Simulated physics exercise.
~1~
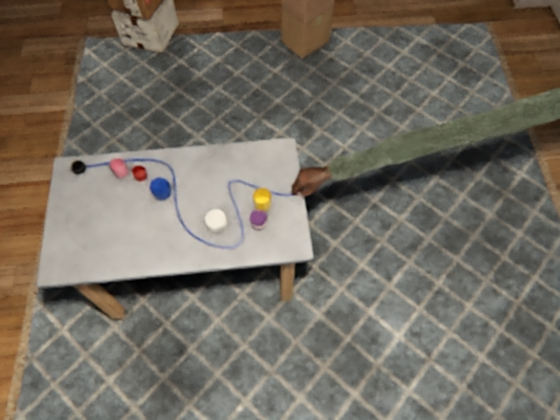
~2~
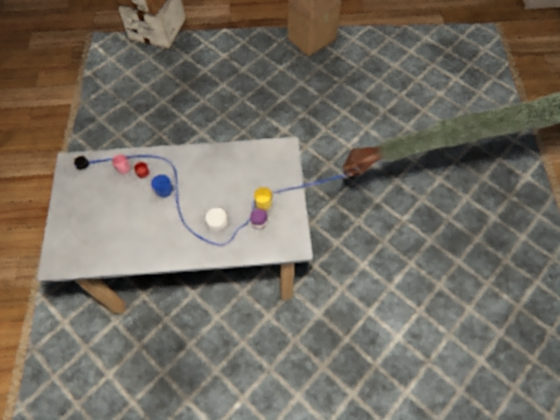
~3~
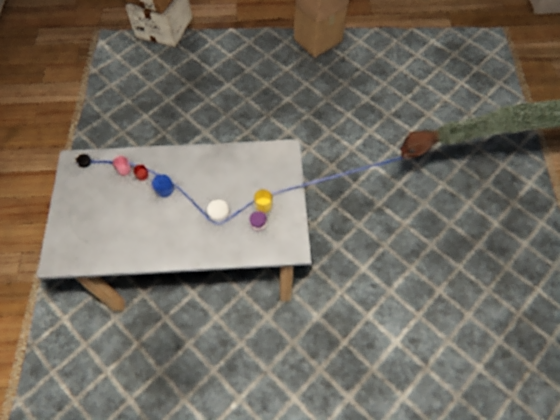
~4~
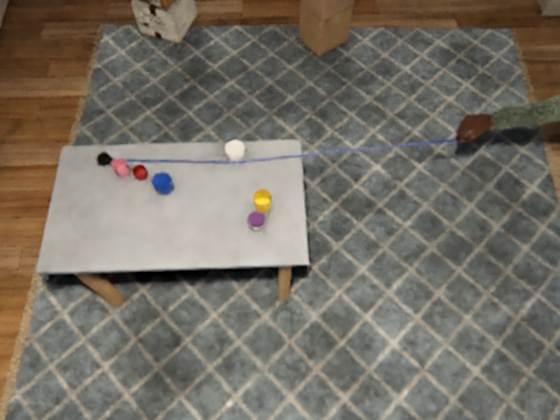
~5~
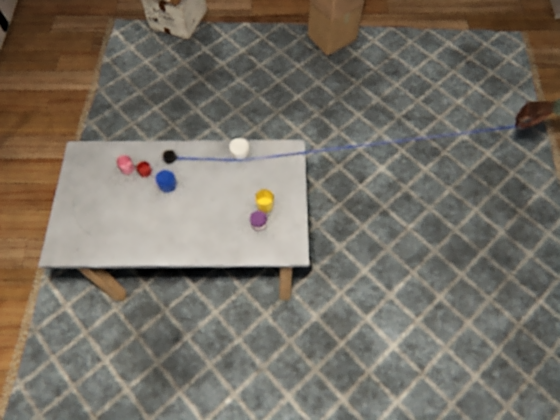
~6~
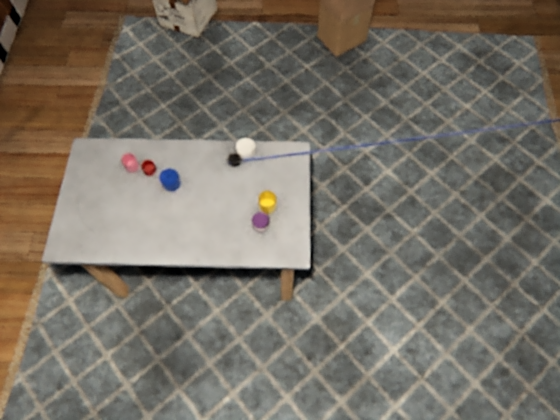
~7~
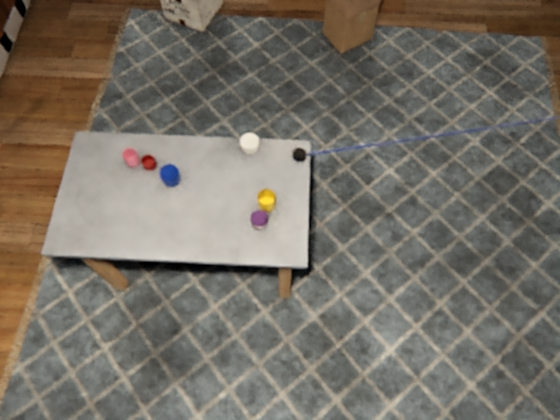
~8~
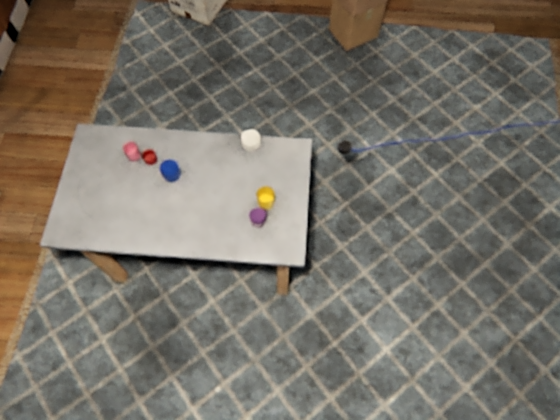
On a grey kitchen table, a hand pulling a blue lead rightward, shifting a white tub and dragging a black lamp base off.
